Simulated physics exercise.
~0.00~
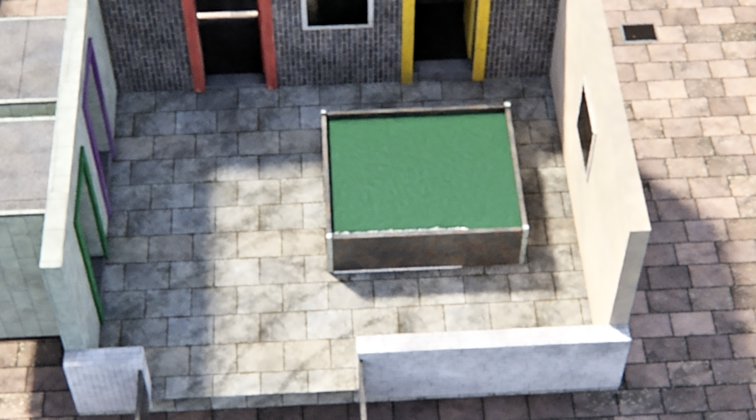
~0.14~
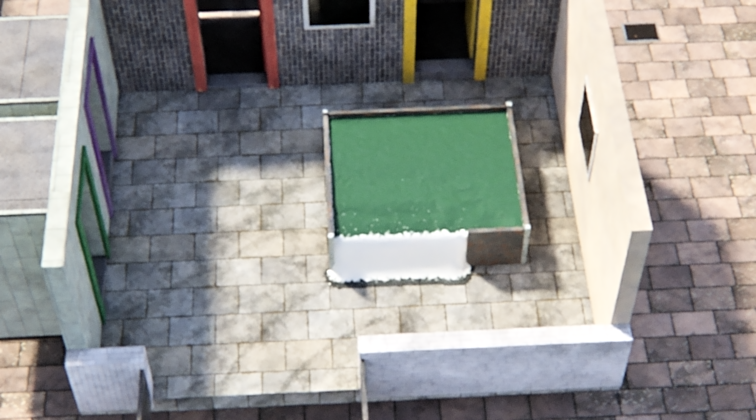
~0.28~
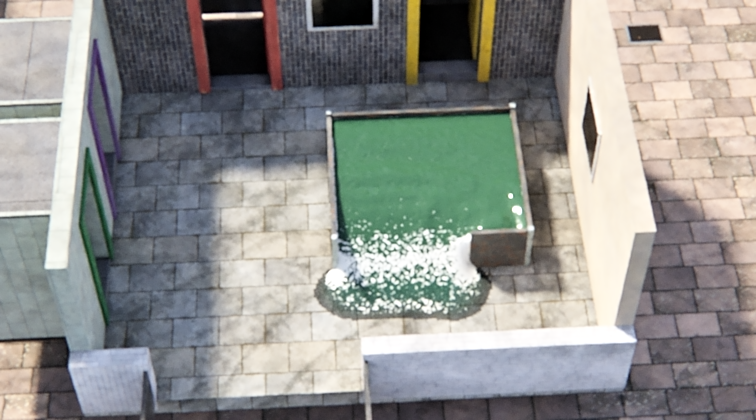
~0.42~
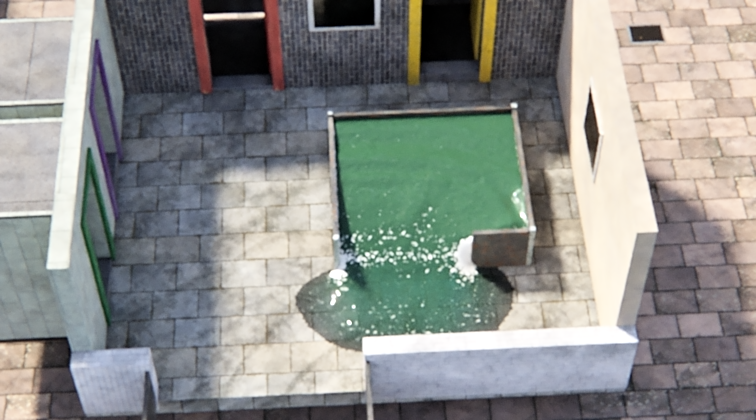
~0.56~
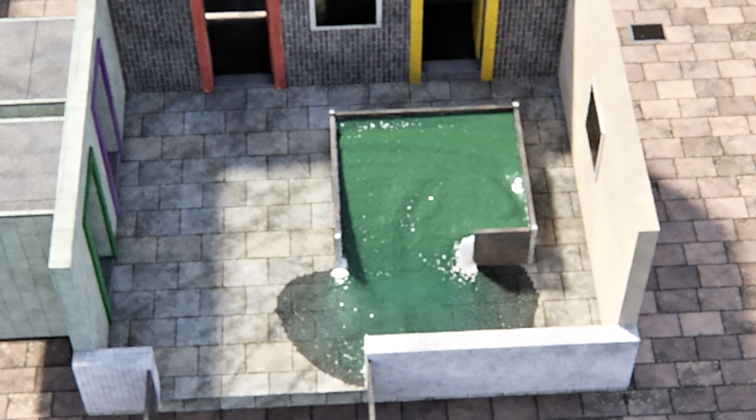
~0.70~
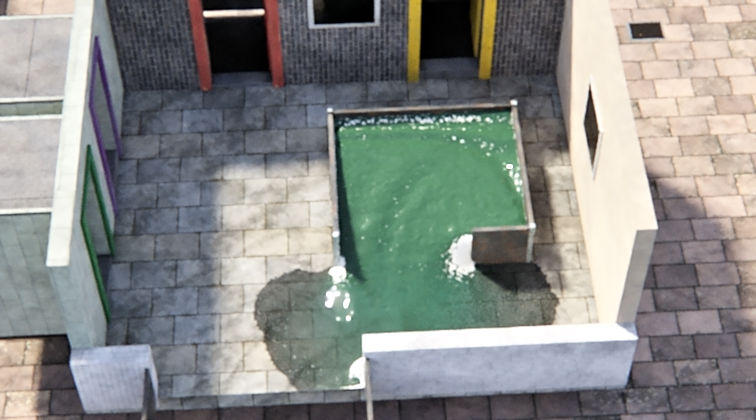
The footage shows a walled paved yard with an open tank of green water; part of the tank's near side gives way, and foaming water pours out, spreading across the paving to the low front wall as the tank's level lowers.
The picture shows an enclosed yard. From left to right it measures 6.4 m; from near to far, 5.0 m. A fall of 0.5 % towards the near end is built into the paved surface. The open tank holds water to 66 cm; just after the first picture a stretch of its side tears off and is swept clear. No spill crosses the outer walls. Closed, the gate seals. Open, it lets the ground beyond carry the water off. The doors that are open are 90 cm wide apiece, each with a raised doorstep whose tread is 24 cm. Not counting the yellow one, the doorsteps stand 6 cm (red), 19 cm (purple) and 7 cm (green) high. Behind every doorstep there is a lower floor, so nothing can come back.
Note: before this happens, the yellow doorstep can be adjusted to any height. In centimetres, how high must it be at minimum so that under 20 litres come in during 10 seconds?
At least 6.5 cm or so.
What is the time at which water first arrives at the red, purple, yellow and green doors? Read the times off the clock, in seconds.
Arrives: Red 6.0 s / purple 4.0 s / yellow 3.8 s / green 3.0 s.
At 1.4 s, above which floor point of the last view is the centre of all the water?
It lies near (421, 247) in the last picture.
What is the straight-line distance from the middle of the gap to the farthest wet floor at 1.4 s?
Front distance: Approx. 3.0 m.
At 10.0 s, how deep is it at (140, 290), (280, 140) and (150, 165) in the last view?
That's 5, 3 and 11 cm, in the order given.
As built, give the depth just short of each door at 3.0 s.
Depths in cm - red: 0, purple: 0, yellow: 0, green: 1.
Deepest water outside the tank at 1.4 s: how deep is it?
About 50 cm at most.
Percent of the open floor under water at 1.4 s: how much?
Around 25 per cent of the free floor.
After 1.4 s water covers 25 % of the floor, deepest (50 cm) near (402, 357); it has not reached the yellow door.
After 3.0 s water covers 40 % of the floor, deepest (36 cm) near (600, 360); it has not reached the yellow door.
After 10.0 s water covers 95 % of the floor, deepest (12 cm) near (198, 104); 7 cm at the yellow door, 0 litres in over its 18 cm doorstep.
At the yellow door as built, the water arrived by 3.8 s and peaked near 10 cm at 5.8 s.
With a doorstep of 5 cm, 34 litres would have come in within the 10 s; with 7 cm, 15 litres. So under 20 litres takes about 6.5 cm.
